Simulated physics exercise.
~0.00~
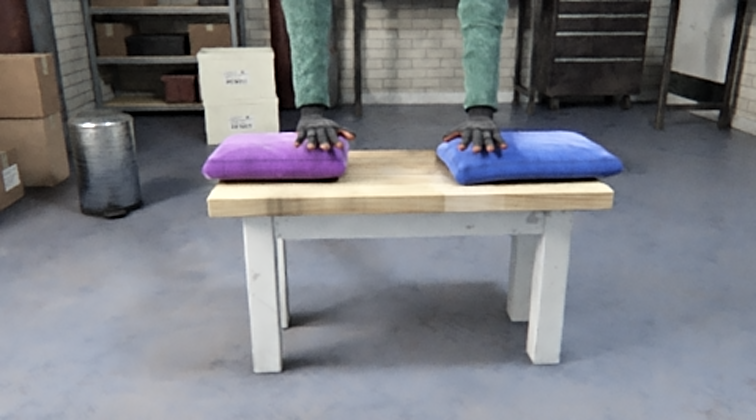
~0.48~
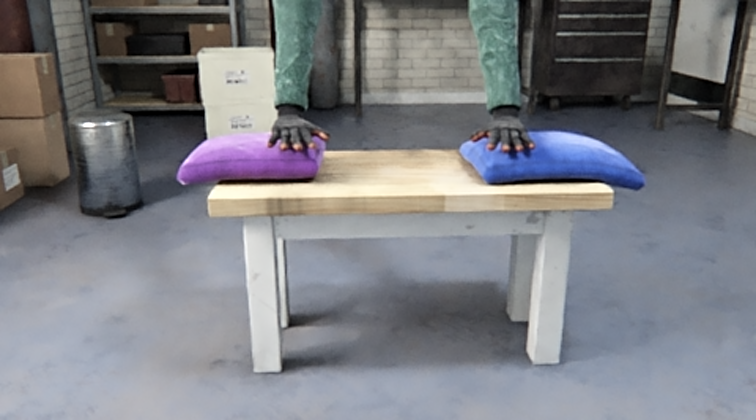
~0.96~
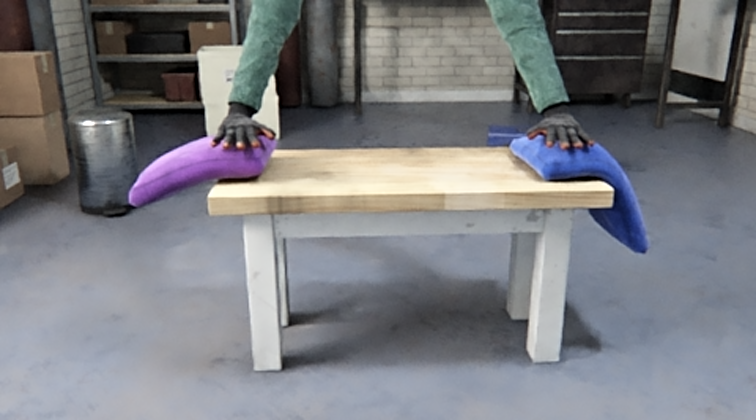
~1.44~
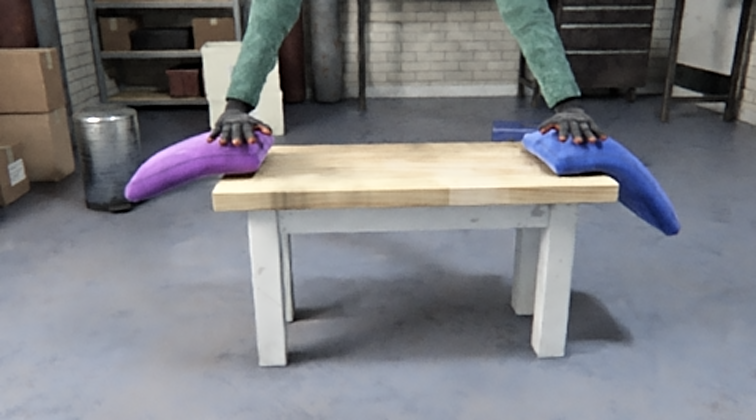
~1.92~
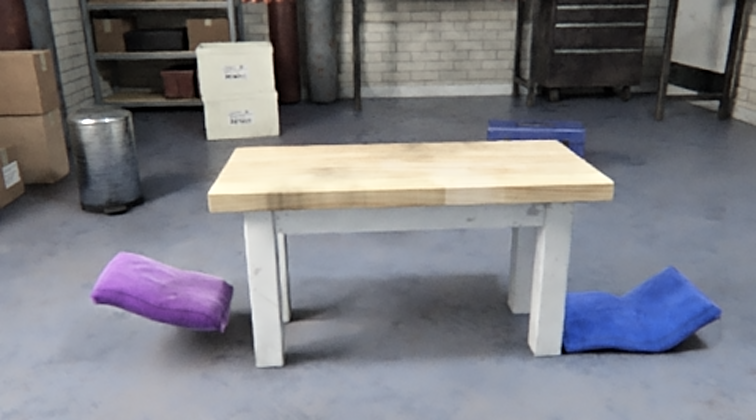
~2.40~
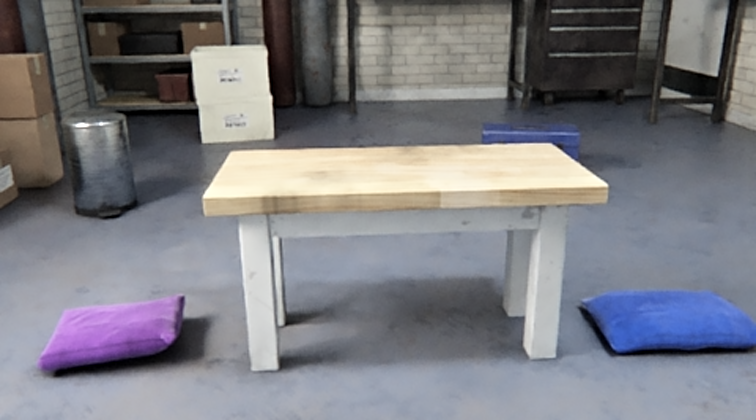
On a low table, gloved hands push purple and blue cushions outward until both fall.
